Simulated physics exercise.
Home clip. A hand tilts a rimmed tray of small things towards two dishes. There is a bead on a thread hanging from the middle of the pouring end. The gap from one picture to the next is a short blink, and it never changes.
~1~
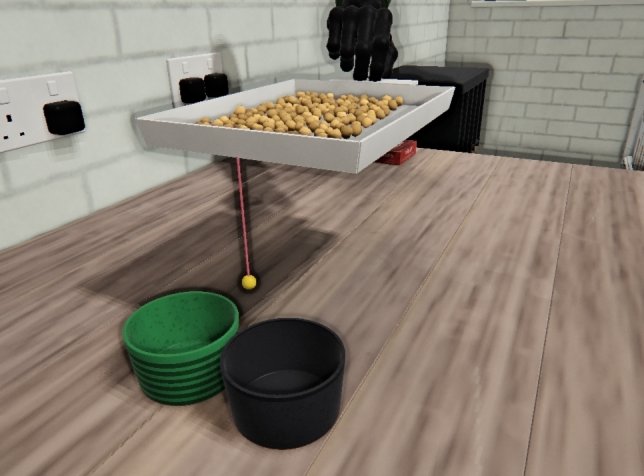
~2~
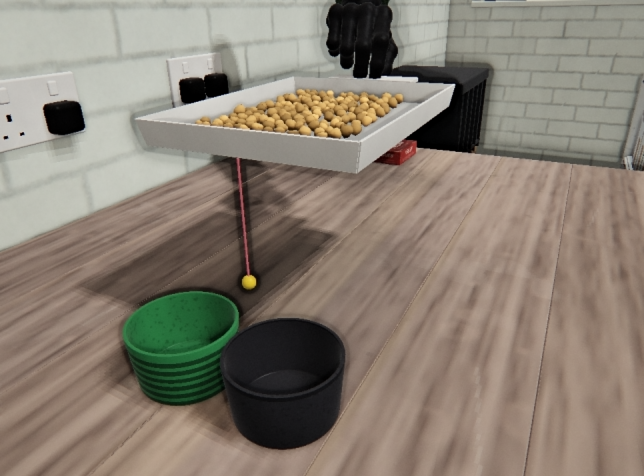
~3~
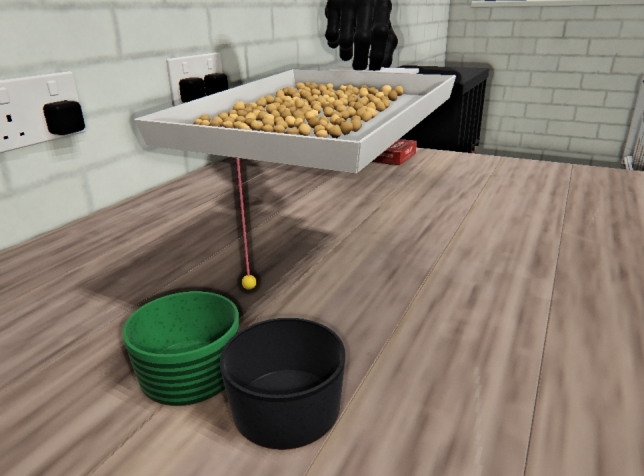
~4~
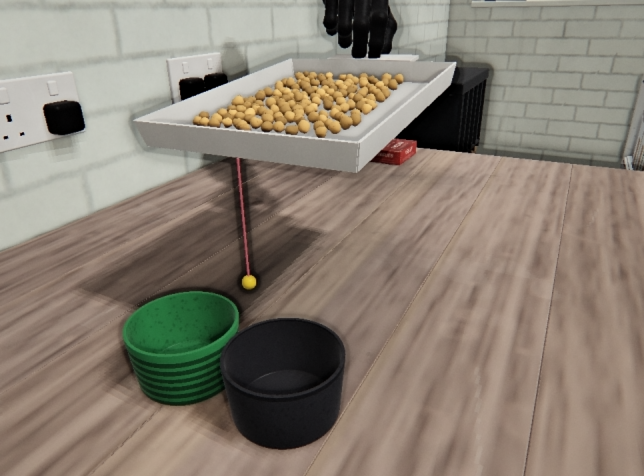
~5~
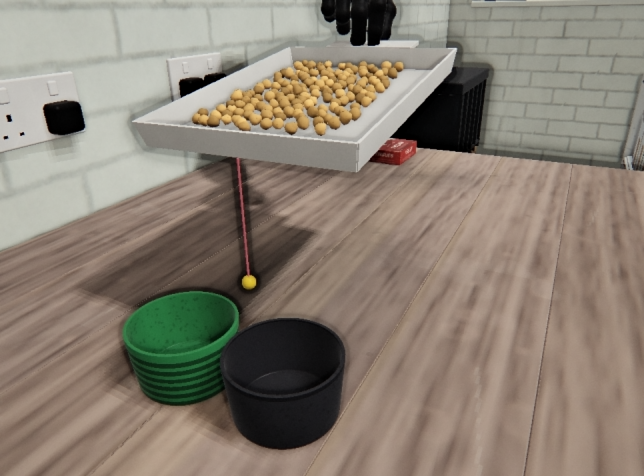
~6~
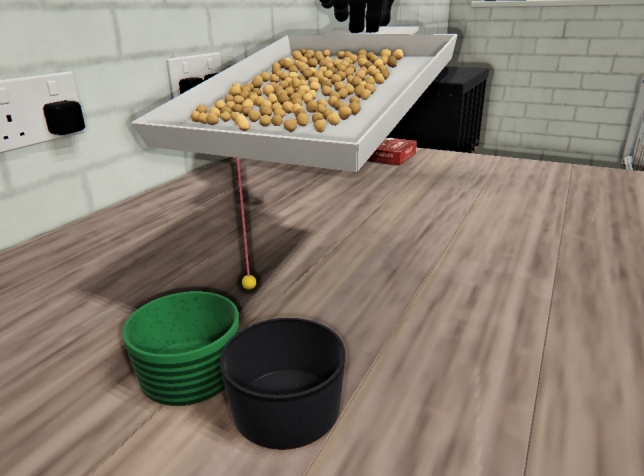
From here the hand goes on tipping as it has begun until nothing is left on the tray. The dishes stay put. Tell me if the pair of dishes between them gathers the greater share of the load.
They do.
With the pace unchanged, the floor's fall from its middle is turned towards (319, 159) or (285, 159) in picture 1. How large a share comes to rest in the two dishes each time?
Respectively close to 40 and 70 in a hundred.
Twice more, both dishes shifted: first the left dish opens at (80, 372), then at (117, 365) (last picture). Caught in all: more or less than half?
Short of half and then Short of half.
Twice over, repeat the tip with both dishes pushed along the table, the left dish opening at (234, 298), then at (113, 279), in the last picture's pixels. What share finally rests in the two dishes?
The first try yields 0% and the second yields 30%.
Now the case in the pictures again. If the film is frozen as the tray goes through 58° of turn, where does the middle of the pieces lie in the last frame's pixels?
Roughly (230, 99).
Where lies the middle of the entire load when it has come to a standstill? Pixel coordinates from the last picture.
Once it all stops, the middle lies near (183, 376).
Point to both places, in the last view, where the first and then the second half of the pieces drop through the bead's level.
(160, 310) for the early half, (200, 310) for the late half.
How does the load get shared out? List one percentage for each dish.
50 % left, 20 % right.
Shortly afterwards, tray tipped steeply; the whole lot on the tray.
Next, tray tipped right over; all but a few on the tray; only a few in the left dish; only a few outside both; only a few in the air.
Some moments later, tray tipped past a quarter turn; near a quarter in the right dish; near half in the left dish; near a third outside both.
In the end, tray tipped past a quarter turn; near a quarter in the right dish; near half in the left dish; near a third outside both.
